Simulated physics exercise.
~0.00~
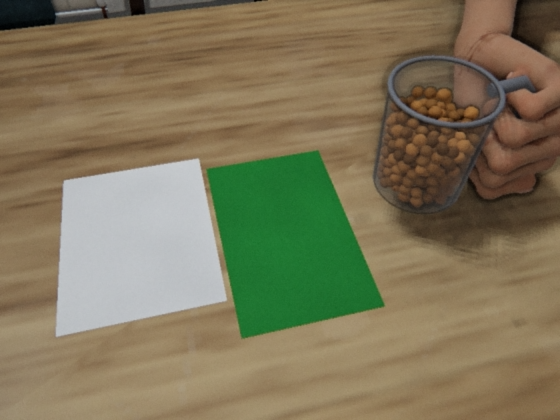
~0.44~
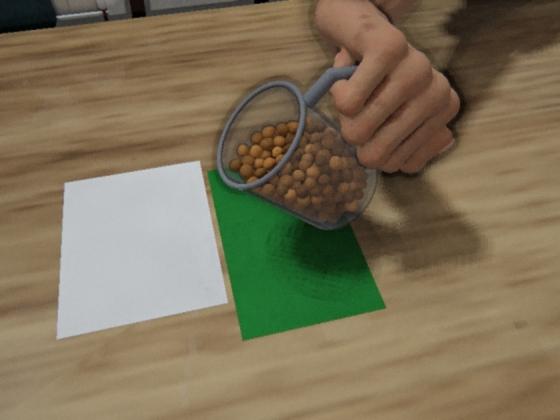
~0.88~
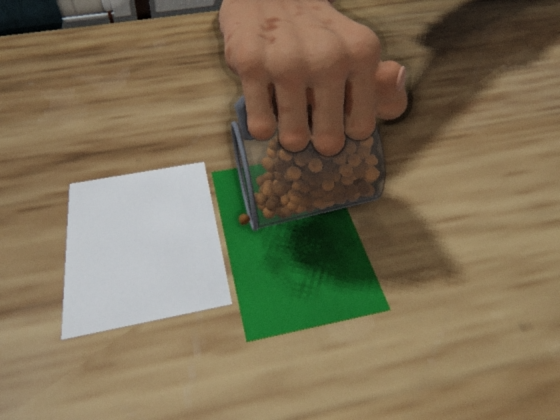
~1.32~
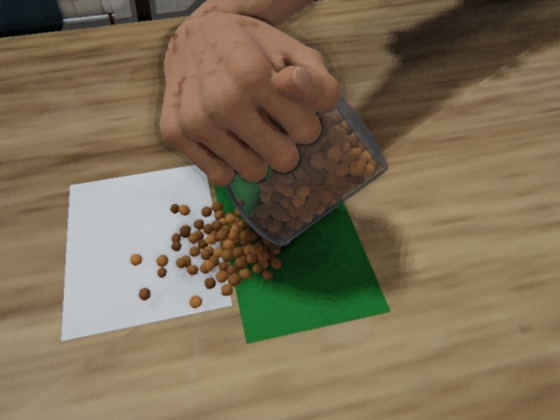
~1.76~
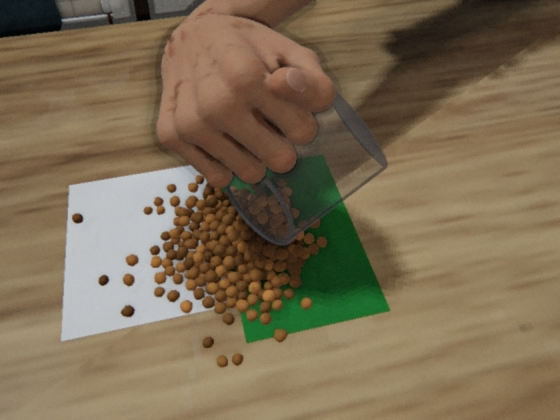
On a wooden table, a hand carried a clear cup of roasted chickpeas left over a green mat and tipped it until they poured out, leaving them heaped across the green and white mats, with a few on the bare wood.
